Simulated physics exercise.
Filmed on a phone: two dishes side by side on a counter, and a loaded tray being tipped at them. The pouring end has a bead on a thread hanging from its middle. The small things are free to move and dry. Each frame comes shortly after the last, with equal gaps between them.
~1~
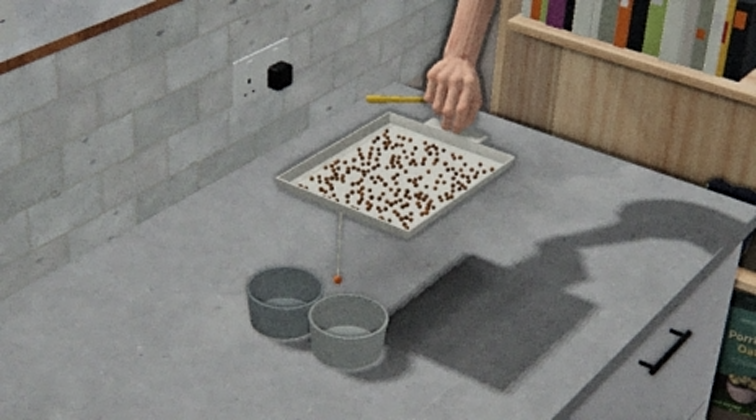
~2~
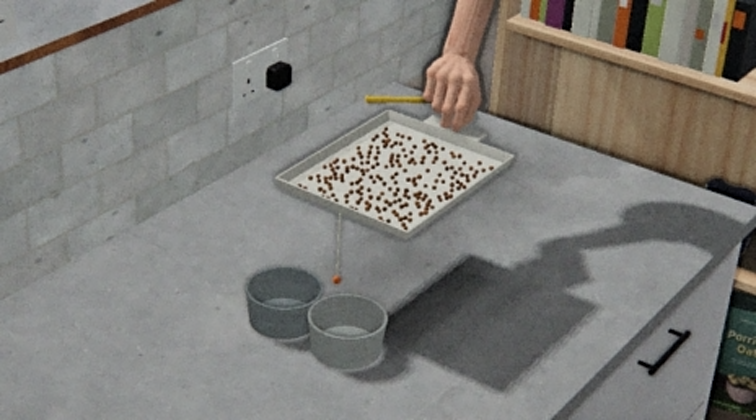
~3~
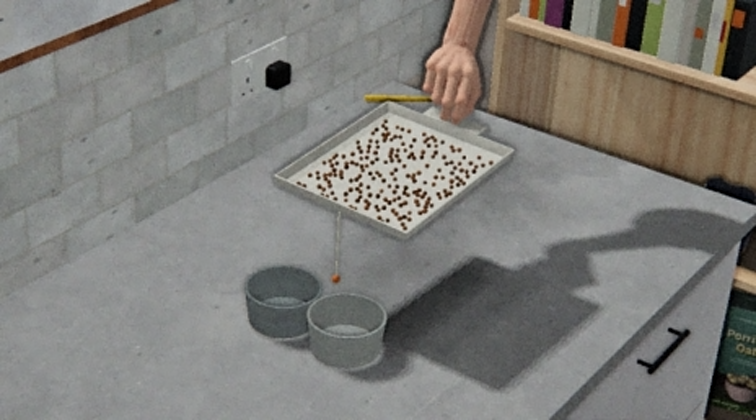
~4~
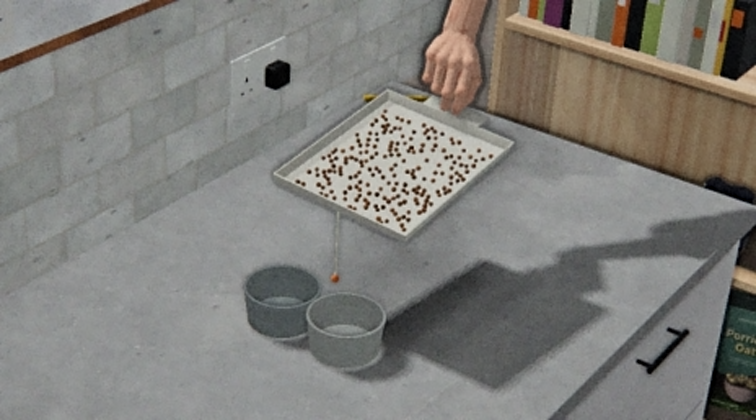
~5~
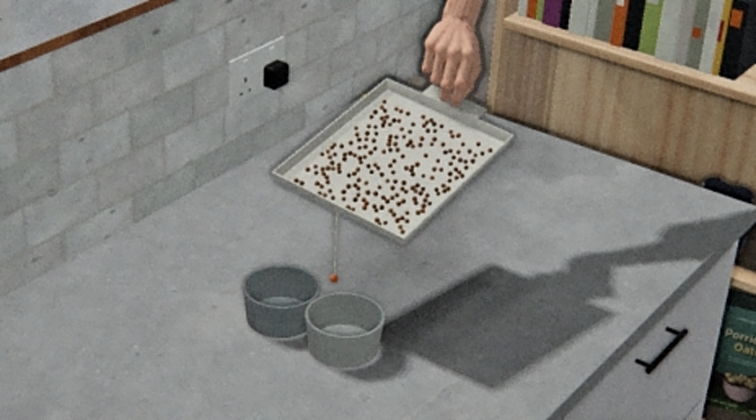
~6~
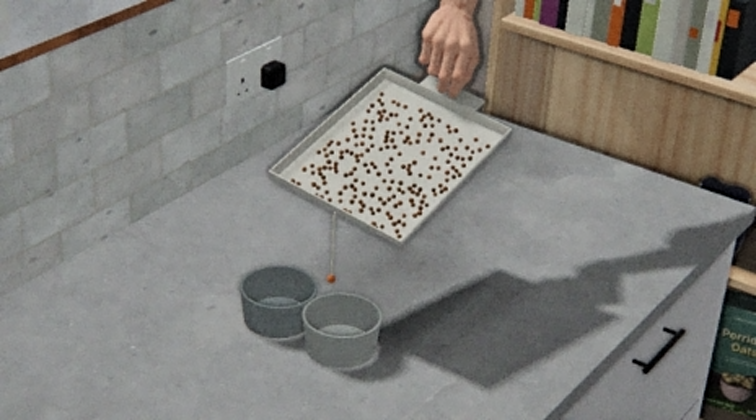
On a grey counter, a hand holds a tray of small brown balls above two round dishes; it raises the handle end, gradually tilting the tray toward the dishes with its right front corner lowest, and some balls shift.
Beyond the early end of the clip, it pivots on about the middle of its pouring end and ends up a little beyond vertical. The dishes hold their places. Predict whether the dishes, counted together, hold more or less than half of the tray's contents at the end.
Less.
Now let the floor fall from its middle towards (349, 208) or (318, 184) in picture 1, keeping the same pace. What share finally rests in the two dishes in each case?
You'd get 90 per cent the first time and 20 per cent the second time.
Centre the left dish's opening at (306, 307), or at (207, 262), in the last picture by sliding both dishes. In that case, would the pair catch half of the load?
First try: Lower than half; second try: Lower than half.
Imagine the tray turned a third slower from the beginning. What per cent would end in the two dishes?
I'd expect near 30 per cent.
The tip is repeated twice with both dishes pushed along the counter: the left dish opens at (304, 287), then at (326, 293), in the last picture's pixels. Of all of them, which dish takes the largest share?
Result, try one: The right of the two; try two: The right of the two.
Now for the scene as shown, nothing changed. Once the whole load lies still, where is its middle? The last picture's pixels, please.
Near (377, 356).
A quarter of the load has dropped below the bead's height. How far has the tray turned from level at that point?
My estimate is some 80 degrees.
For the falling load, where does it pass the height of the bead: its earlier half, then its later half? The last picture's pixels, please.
The first part passes (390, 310); everything after passes (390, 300).
Soon after the last picture, tray tipped steeply; most on the tray; a stray few in the right dish; a small part outside both; a small part in the air.
A little later, tray tipped right over; a stray few on the tray; about a third in the right dish; about two thirds outside both; a small part in the air.
Later still, tray tipped past a quarter turn; about a third in the right dish; about two thirds outside both.
At rest, tray tipped past a quarter turn; about a third in the right dish; none in the left dish; about two thirds outside both.
